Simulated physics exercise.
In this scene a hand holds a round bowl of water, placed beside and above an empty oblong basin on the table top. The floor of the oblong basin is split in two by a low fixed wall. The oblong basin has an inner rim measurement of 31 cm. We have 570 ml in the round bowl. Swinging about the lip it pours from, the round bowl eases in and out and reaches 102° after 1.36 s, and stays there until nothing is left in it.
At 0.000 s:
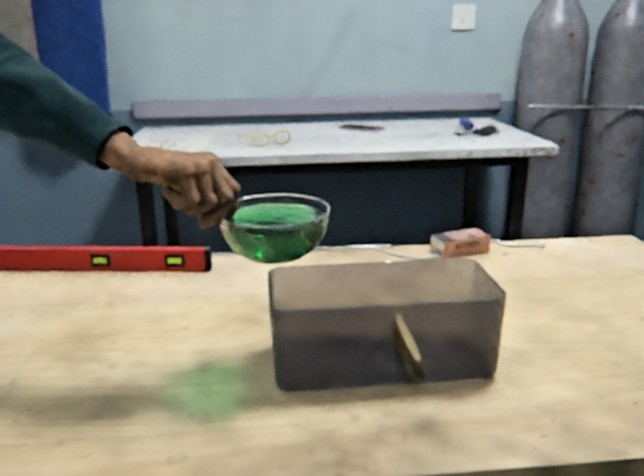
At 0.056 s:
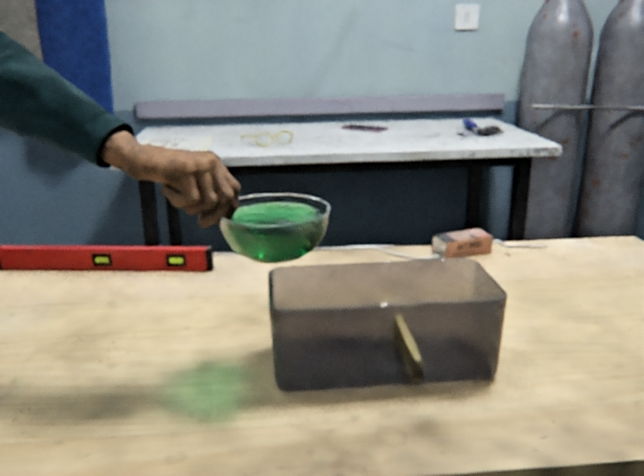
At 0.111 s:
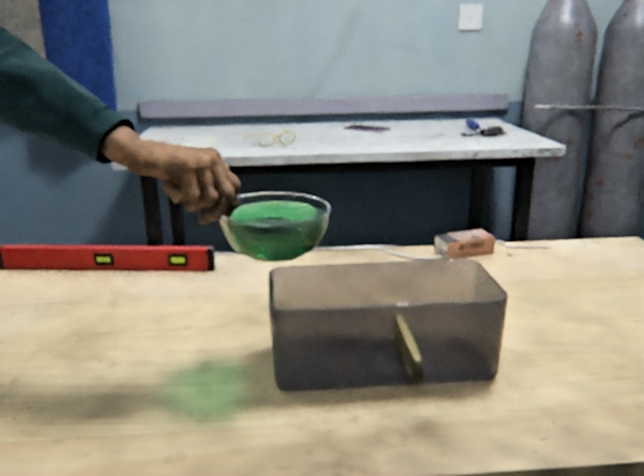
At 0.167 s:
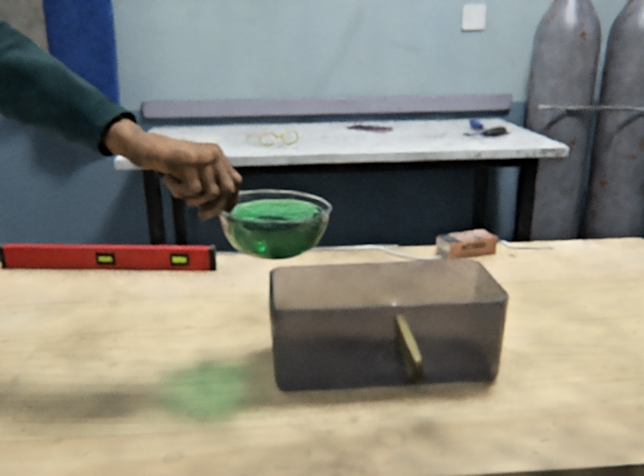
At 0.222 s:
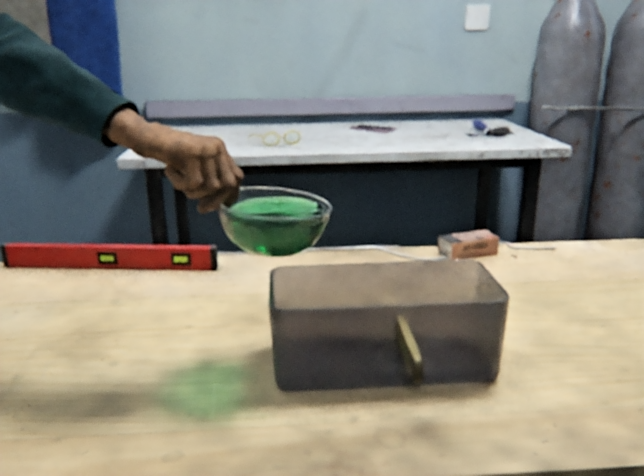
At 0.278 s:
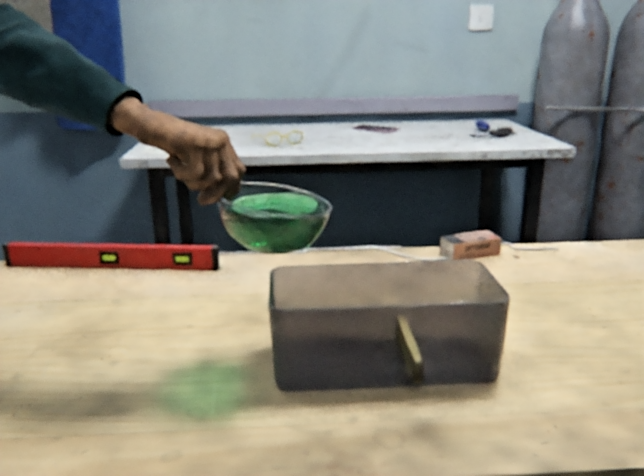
In a workshop, a hand holding a glass bowl of green liquid above a grey oblong basin, slowly tilting it slightly rightward.
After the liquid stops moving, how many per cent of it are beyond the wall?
About 36 per cent.
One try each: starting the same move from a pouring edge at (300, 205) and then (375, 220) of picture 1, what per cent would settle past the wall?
Around 10 per cent first, around 90 per cent next.
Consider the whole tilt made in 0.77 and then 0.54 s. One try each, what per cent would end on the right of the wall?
I'd say 55 percent on the first go, 50 percent on the next.
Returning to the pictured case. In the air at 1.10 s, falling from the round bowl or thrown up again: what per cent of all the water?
Close to 10 in every hundred parts.
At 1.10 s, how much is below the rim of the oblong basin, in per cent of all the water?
My estimate is about 88 percent.
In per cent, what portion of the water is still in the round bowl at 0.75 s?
Some 44 % of it is still there.
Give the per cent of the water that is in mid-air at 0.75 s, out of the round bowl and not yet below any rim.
Some 36 % is the figure.
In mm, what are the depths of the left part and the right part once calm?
Some 14 mm on the left and some 14 mm on the right.
By 0.75 s the tilt is 60° and 44 per cent is still to pour, 19 is left of the wall and 0 right of it.
By 1.10 s the tilt is 93° and 2 per cent is still to pour, 52 is left of the wall and 37 right of it.
By 1.47 s the tilt is 102° and 0 per cent is still to pour, 62 is left of the wall and 37 right of it.
By 1.86 s the tilt is 102° and 0 per cent is still to pour, 62 is left of the wall and 36 right of it.
At rest 62 per cent lies left of the wall, 36 right of it and 1 outside.
